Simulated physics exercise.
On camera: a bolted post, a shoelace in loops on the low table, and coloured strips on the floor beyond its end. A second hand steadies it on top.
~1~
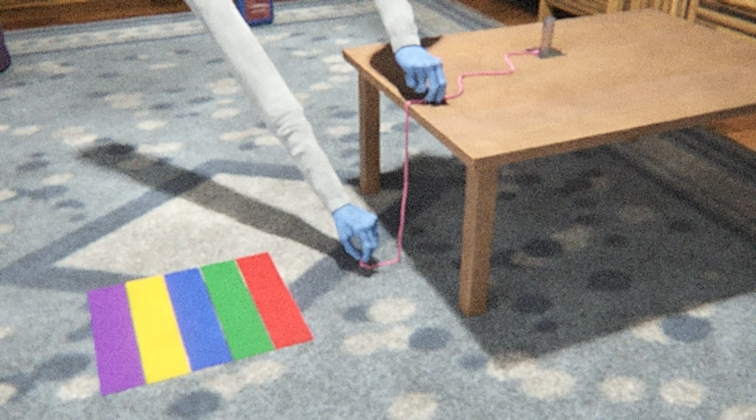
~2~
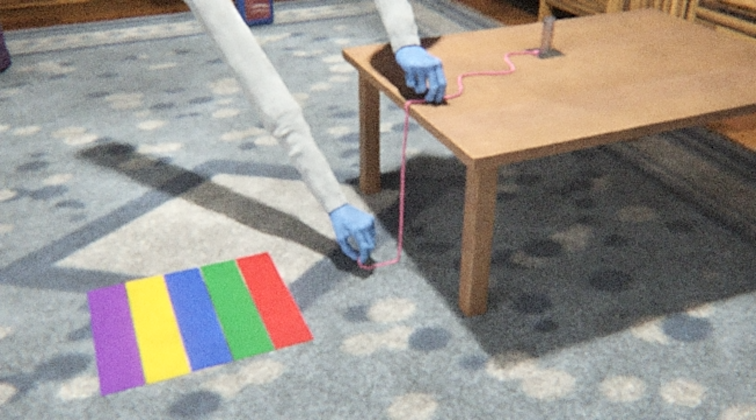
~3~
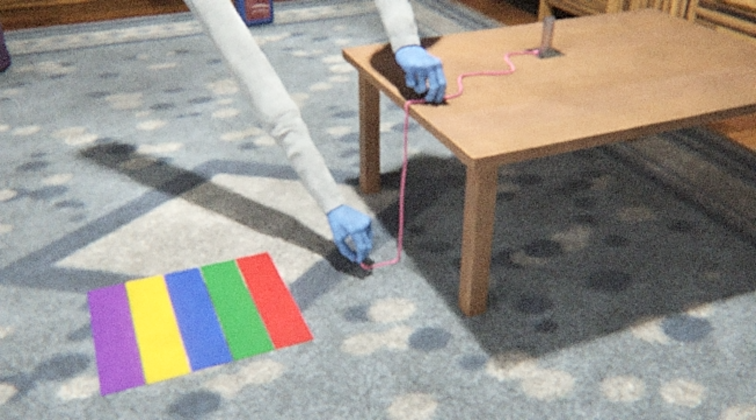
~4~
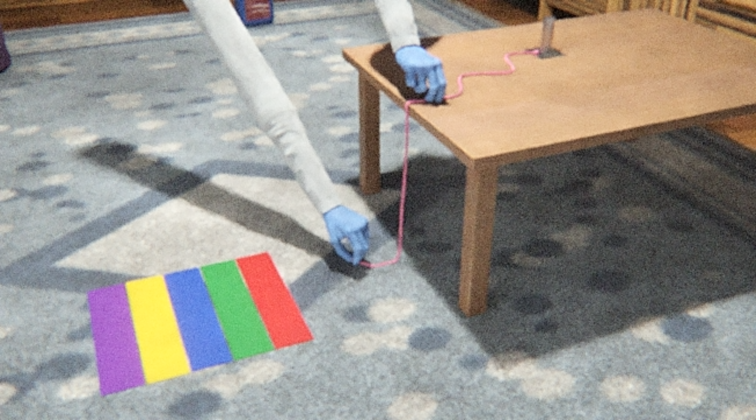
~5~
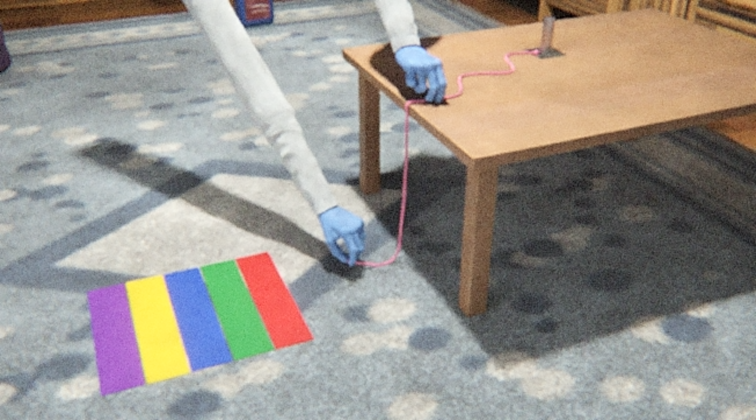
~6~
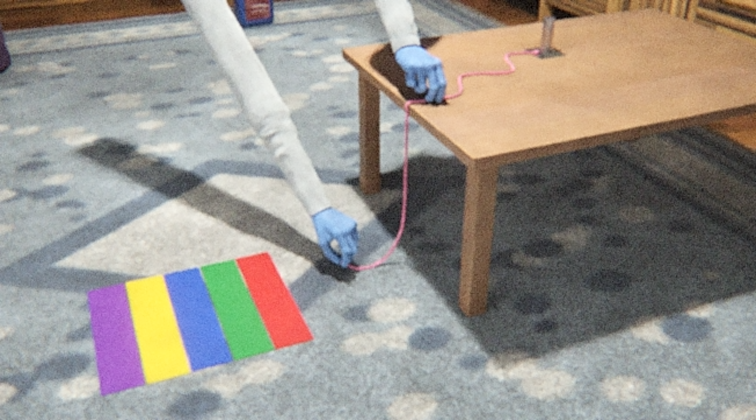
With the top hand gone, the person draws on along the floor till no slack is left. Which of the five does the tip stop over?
It gets as far as the blue strip.
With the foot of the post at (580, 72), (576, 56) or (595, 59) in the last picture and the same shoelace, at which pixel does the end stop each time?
In that order: (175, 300), (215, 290) and (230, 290).
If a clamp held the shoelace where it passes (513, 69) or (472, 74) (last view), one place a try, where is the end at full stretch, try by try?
About (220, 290) and (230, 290).
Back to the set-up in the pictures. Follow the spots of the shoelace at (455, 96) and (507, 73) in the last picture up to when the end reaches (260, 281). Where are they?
The first at (404, 101), the second at (482, 74).
A little later, end near (260, 281); over red.
Next, end near (215, 292); over green.
When it is tight, end near (189, 298); over blue. The blue one.
